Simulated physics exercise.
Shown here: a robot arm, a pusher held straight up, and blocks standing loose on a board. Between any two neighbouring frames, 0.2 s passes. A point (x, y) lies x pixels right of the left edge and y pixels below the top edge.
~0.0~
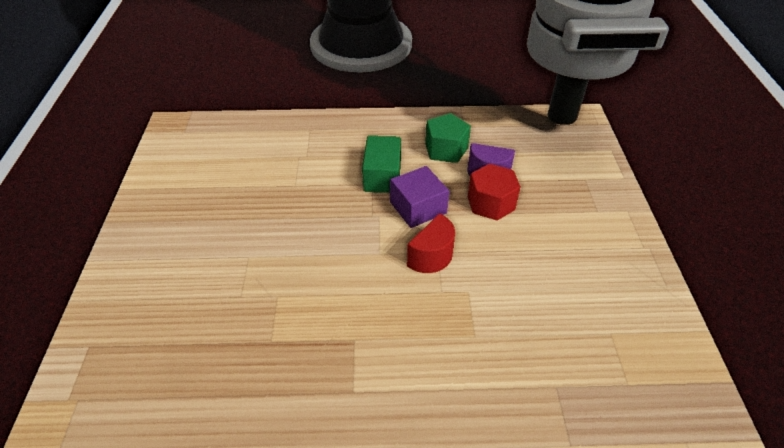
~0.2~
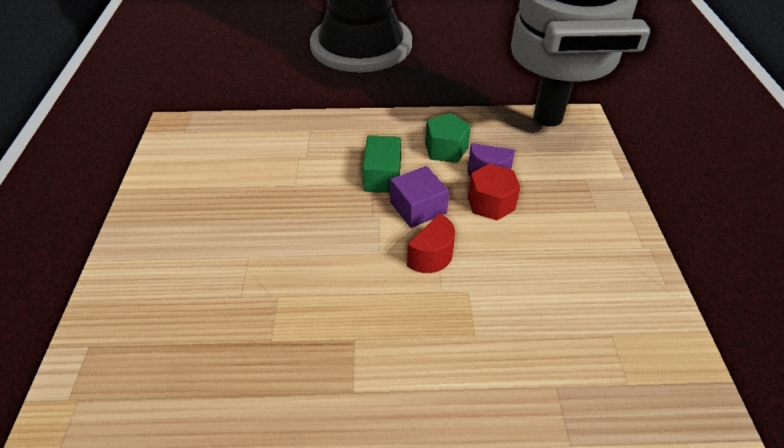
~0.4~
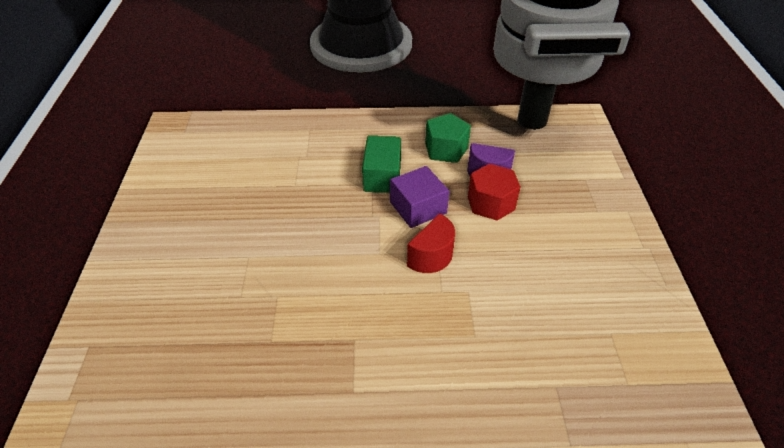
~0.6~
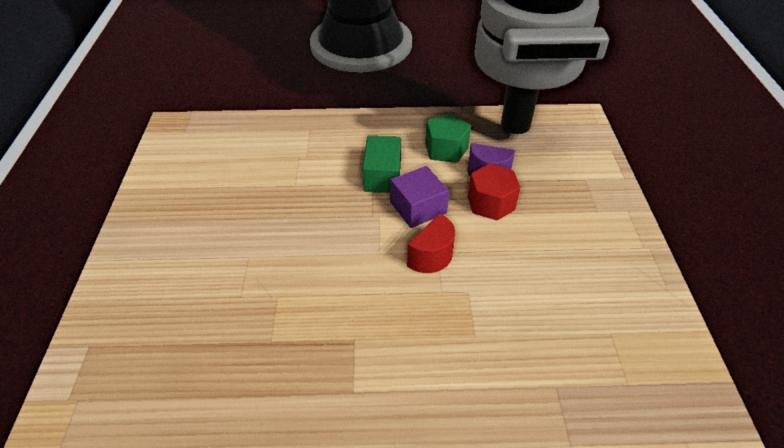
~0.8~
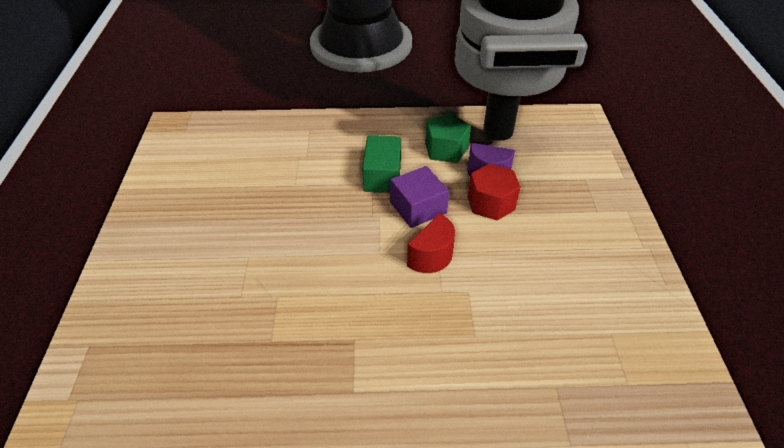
A robot arm with a grey body and a black upright pusher hangs at the upper right of a pale wooden board, seen from above at an angle by a still camera. Near the board's top middle sit six loose blocks, two green, two purple and two red. The pusher glides a short way left and slightly nearer, while the blocks stay still.
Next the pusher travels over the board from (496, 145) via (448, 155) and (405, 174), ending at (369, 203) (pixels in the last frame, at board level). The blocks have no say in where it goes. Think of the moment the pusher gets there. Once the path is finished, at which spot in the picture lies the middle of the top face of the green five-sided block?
I'd guess (387, 130).
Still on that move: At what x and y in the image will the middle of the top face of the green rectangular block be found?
The answer is (343, 161).
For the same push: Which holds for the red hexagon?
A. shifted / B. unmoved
I'll go with B - unmoved.
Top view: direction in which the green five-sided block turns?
Looking down, it rotates clockwise.
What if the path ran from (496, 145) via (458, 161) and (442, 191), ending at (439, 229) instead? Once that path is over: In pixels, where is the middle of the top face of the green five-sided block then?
Around (419, 130).
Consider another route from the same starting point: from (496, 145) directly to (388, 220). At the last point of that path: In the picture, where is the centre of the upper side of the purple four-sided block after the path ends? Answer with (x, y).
The centre of its top face lies at (381, 227).
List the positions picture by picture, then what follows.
In the first frame, lower end of the pusher (562, 116), tops of blocks, green rectangular block (382, 152), purple four-sided block (419, 184), green five-sided block (448, 126), red hexagon (496, 179).
In the second frame, pusher (548, 118), blocks as before.
In the third frame, pusher (532, 121), blocks as before.
In the fourth frame, pusher (516, 126), blocks as before.
In the fifth frame, pusher (498, 132), green rectangular block (382, 152), purple four-sided block (419, 184), green five-sided block (448, 126), red hexagon (496, 179).
What follows on the original path. One third of the way, pusher (448, 142); green rectangular block (377, 152), turned 15° anticlockwise; green five-sided block (410, 129), turned 20° clockwise.
Two thirds of the way, pusher (405, 161); green rectangular block (363, 153), turned 45° anticlockwise; green five-sided block (388, 130), turned 85° clockwise.
At the end, pusher (368, 190); green rectangular block (343, 161), turned 20° clockwise; purple four-sided block not moved; green five-sided block (387, 130), turned 85° clockwise; red hexagon not moved.
